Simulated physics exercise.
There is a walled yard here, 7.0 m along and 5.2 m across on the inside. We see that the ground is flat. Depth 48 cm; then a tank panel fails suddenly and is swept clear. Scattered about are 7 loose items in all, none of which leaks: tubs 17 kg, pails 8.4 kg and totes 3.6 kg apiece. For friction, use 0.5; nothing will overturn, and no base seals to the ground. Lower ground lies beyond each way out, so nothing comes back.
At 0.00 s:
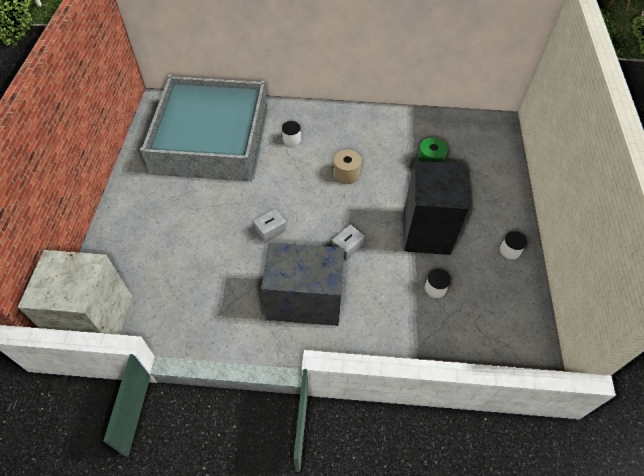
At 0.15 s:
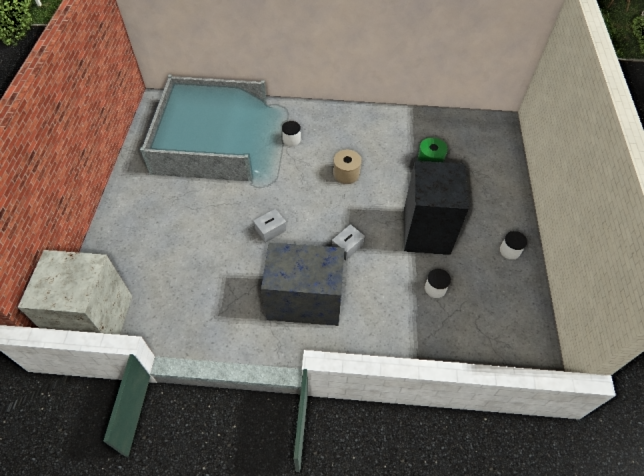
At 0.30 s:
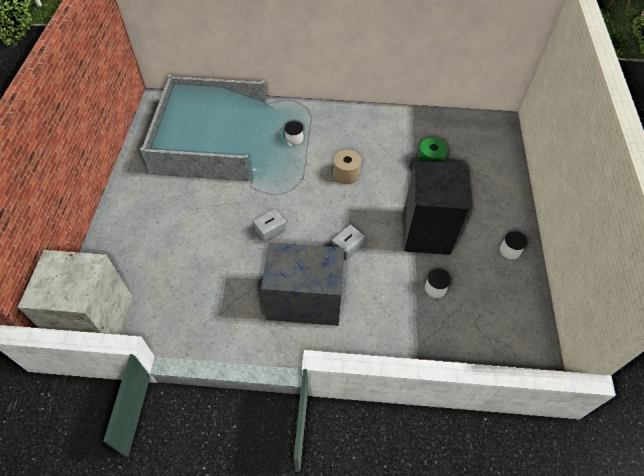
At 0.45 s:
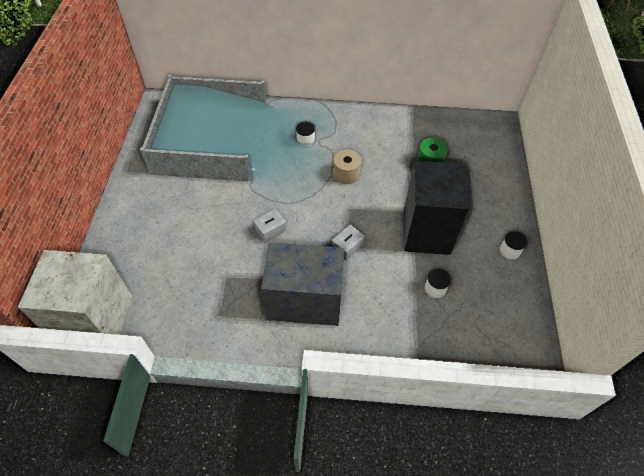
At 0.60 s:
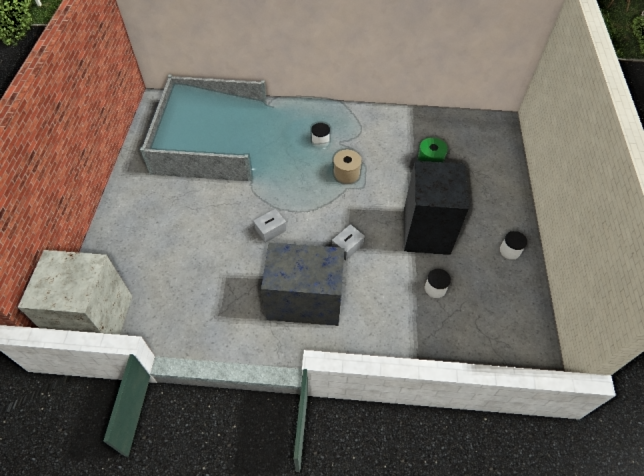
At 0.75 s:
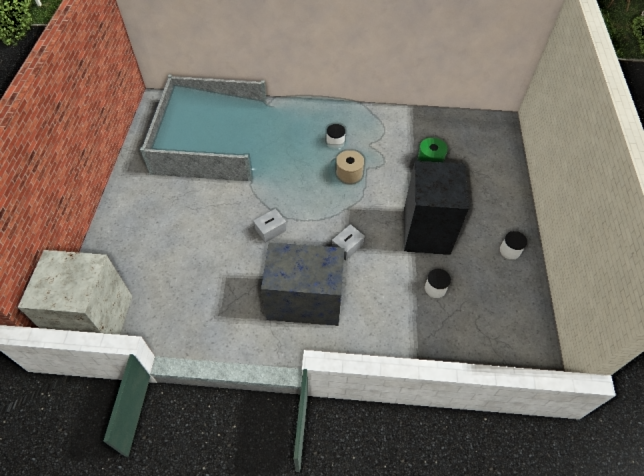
The video shows a walled yard where water pours from a raised pool through its open right side and spreads across the floor, carrying a small white pail with a dark top rightward while the other scattered items barely move.
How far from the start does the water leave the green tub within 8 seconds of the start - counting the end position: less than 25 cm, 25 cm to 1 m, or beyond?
I'd bet it heads off a long way.
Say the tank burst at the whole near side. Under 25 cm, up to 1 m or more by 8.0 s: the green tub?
With that failure, the green tub remains in position.
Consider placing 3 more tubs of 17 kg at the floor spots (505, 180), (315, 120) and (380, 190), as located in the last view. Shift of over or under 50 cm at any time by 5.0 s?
The first one ends up beyond that, the second beyond that, the third beyond that.
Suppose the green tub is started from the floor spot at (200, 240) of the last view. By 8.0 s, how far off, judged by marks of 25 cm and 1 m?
From that spot, it remains nearly still.
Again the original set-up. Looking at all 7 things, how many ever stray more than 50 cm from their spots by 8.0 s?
That comes to 5.
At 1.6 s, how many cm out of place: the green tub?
Close to 10 cm.
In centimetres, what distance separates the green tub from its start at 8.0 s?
Close to 150 cm by then.
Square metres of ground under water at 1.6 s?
Some 13 m2.
After 1.6 s the green tub is near (439, 148), 0.1 m from its start, aground; 0 of 7 are out; 0 afloat.
After 3.6 s the green tub is near (511, 161), 1.2 m from its start, afloat; 0 of 7 are out; 3 afloat.
After 5.6 s the green tub is near (498, 215), 1.6 m from its start, aground; 0 of 7 are out; 0 afloat.
After 8.0 s the green tub is near (506, 222), 1.7 m from its start, aground; 0 of 7 are out; 0 afloat.
